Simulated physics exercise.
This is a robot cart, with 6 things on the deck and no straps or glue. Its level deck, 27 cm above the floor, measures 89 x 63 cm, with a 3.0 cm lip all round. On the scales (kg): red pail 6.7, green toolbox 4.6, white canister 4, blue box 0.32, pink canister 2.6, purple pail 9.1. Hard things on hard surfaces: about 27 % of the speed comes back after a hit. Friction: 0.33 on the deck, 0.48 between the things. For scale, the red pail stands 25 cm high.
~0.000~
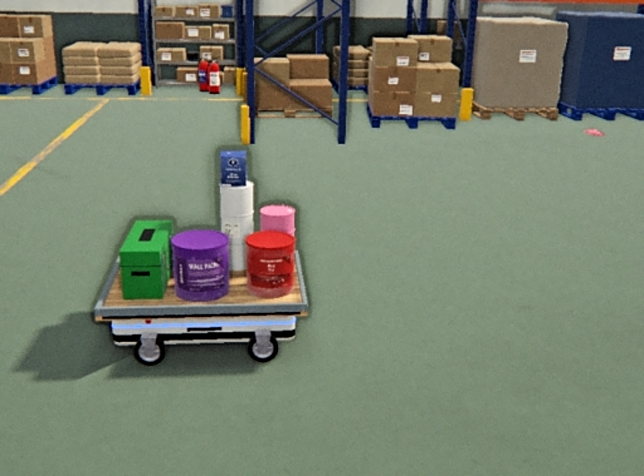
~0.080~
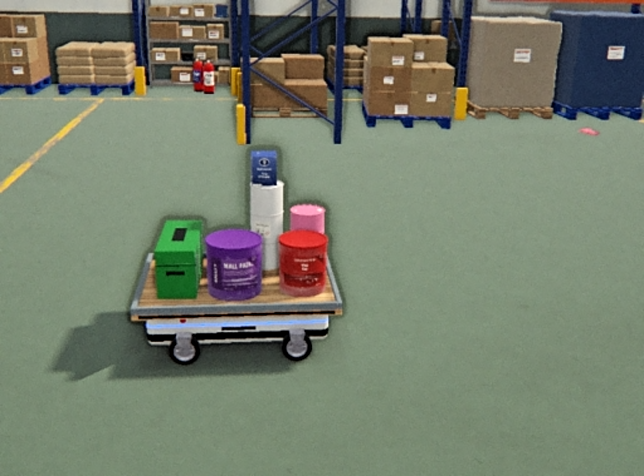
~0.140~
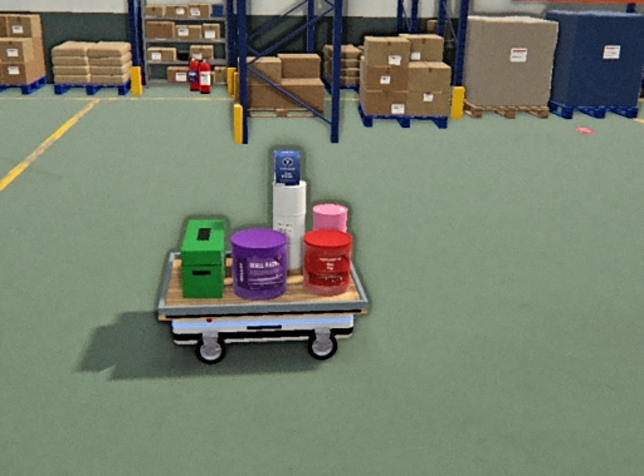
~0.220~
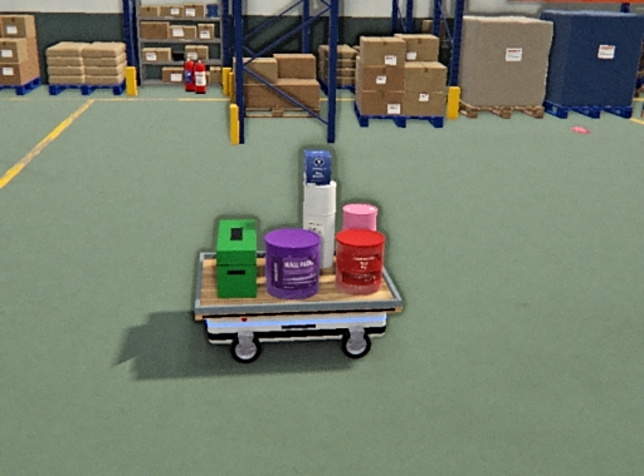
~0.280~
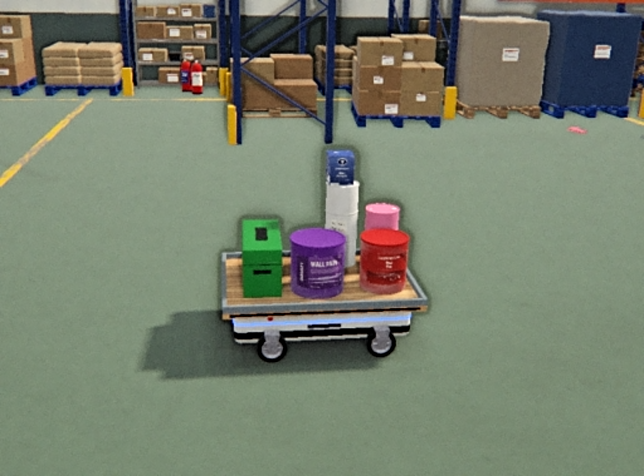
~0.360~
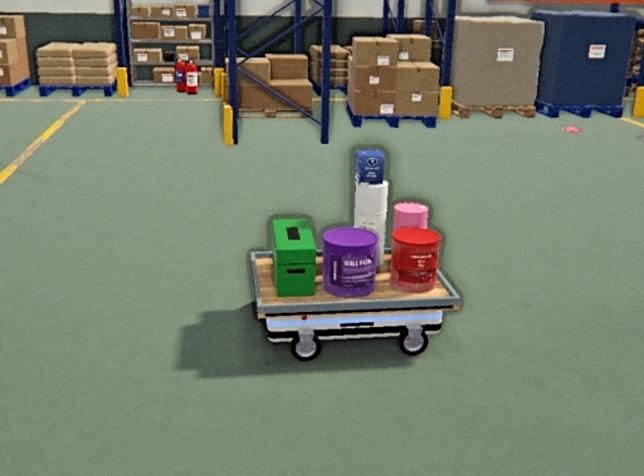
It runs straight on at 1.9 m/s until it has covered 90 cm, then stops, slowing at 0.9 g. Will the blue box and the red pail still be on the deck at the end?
The blue box comes off the cart and the red pail stays on the cart.
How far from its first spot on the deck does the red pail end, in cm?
Some 2 cm.
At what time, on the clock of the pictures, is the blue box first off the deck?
At about 0.8 s.
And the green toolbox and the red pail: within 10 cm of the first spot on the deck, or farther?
The green toolbox ends elsewhere; the red pail stays put.
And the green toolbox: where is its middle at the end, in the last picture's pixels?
Around (410, 251).
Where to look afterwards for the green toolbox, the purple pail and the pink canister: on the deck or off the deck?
The green toolbox ends on the deck; the purple pail is still on the deck; the pink canister ends off the deck.
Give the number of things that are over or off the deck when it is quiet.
3 of them.
By 0.76 s, cart 110 cm along, stopped; blue box tilted 20° near (502, 167); red pail tilted 6° near (504, 255); white canister tilted 23°.
By 1.16 s, cart 110 cm along, stopped; white canister, blue box and pink canister now off the deck; red pail 2 cm from its spot near (501, 257); green toolbox 18 cm from its spot.
By 1.56 s, cart 110 cm along, stopped; red pail 2 cm from its spot near (501, 257); green toolbox 18 cm from its spot; purple pail 10 cm from its spot.
When it is over (1.8 s), off the deck, white canister, blue box and pink canister; not toppled but over 10 cm from the start, green toolbox; the other 2 within 10 cm of the start. In the last view, red pail near (501, 257).
